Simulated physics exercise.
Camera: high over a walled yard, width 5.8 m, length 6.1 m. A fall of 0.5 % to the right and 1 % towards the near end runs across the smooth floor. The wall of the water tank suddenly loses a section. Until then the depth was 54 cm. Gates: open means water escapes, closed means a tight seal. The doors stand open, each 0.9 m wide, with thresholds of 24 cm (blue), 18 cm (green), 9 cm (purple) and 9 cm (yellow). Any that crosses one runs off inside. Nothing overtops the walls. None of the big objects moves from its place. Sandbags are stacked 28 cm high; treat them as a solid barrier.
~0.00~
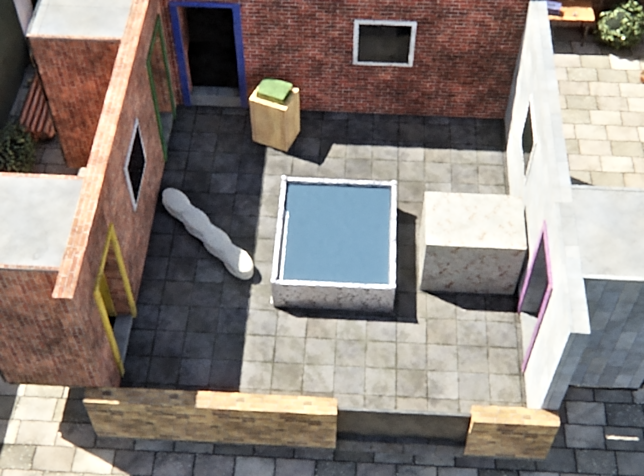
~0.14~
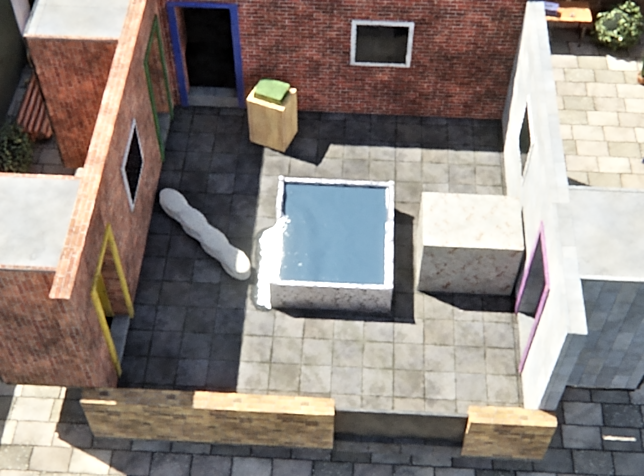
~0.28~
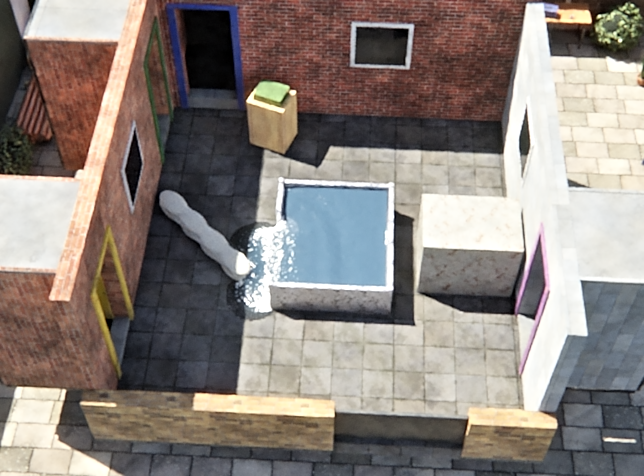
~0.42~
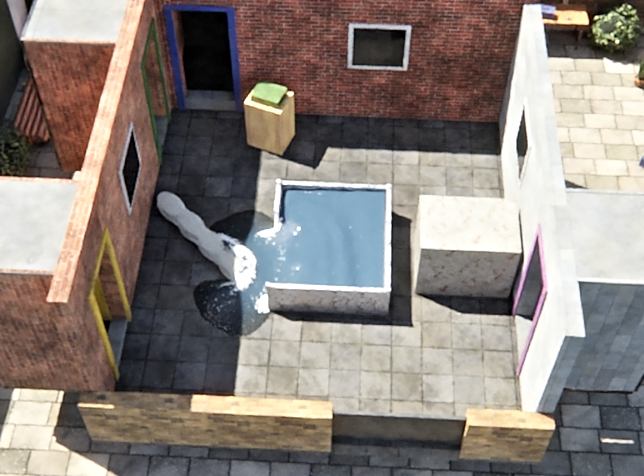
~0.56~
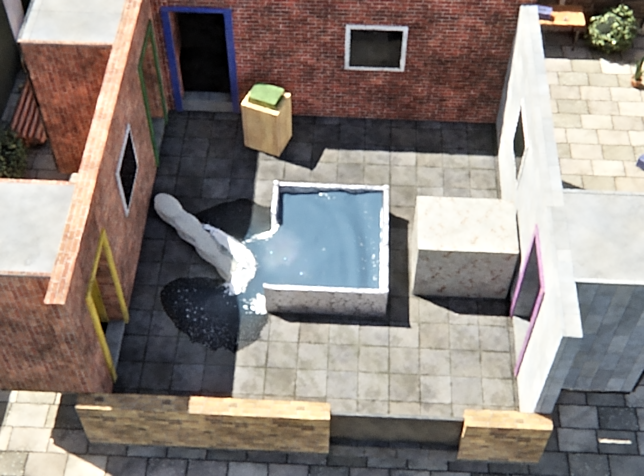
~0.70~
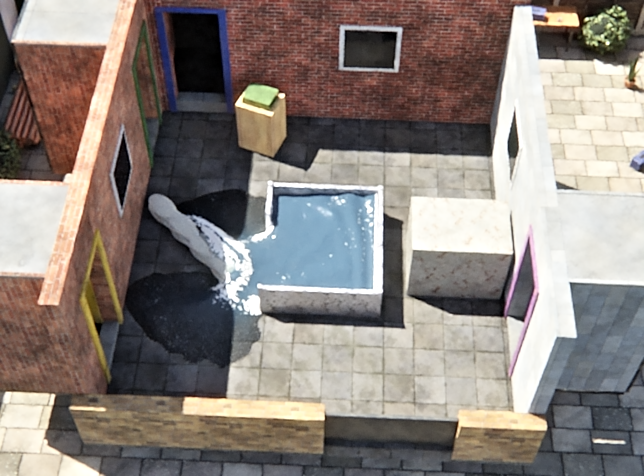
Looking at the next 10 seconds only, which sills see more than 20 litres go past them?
Over those seconds, the blue door sees 20 litres or less; the green door sees 20 litres or less; the purple door sees 20 litres or less; the yellow door sees more than 20 litres.
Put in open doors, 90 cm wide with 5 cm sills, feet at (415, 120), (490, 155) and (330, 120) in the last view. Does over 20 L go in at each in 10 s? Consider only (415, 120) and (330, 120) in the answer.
Check, in order - pass / pass.
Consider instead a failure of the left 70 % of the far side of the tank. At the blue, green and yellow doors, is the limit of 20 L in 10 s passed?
For blue, too little; for green, too little; for yellow, too little.
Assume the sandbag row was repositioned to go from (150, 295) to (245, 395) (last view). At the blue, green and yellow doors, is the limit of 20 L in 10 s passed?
Checking the limit, blue is fine, green is fine, yellow is fine.
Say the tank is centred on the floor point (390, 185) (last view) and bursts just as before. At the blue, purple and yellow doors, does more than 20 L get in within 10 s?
Blue stays inside, purple stays inside, yellow stays inside, judged against that limit.
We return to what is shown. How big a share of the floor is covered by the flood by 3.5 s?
I'd say around 45 % is wet.
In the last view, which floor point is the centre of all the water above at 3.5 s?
It lies at roughly (243, 257) in pixels.
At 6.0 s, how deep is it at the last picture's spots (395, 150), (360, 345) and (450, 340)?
I'd read it as roughly 2, 2 and 2 cm, in that order.
After 1.4 s water covers 30 % of the floor and is deepest (38 cm) near (235, 268); blue door not reached, green door 6 cm at the sill, 0 L in, purple door not reached, yellow door 16 cm at the sill, 4 L in.
After 2.2 s water covers 35 % of the floor and is deepest (32 cm) near (104, 408); blue door 21 cm at the sill, 0 L in, green door 13 cm at the sill, 0 L in, purple door not reached, yellow door 17 cm at the sill, 30 L in.
After 3.5 s water covers 45 % of the floor and is deepest (21 cm) near (167, 146); blue door 17 cm at the sill, 1 L in, green door 18 cm at the sill, 2 L in, purple door not reached, yellow door 14 cm at the sill, 62 L in.
After 6.0 s water covers 85 % of the floor and is deepest (14 cm) near (102, 419); blue door 9 cm at the sill, 1 L in, green door 10 cm at the sill, 2 L in, purple door not reached, yellow door 9 cm at the sill, 73 L in.
After 10.0 s water covers 95 % of the floor and is deepest (10 cm) near (460, 436); blue door 5 cm at the sill, 1 L in, green door 5 cm at the sill, 3 L in, purple door 9 cm at the sill, 0 L in, yellow door 5 cm at the sill, 74 L in.
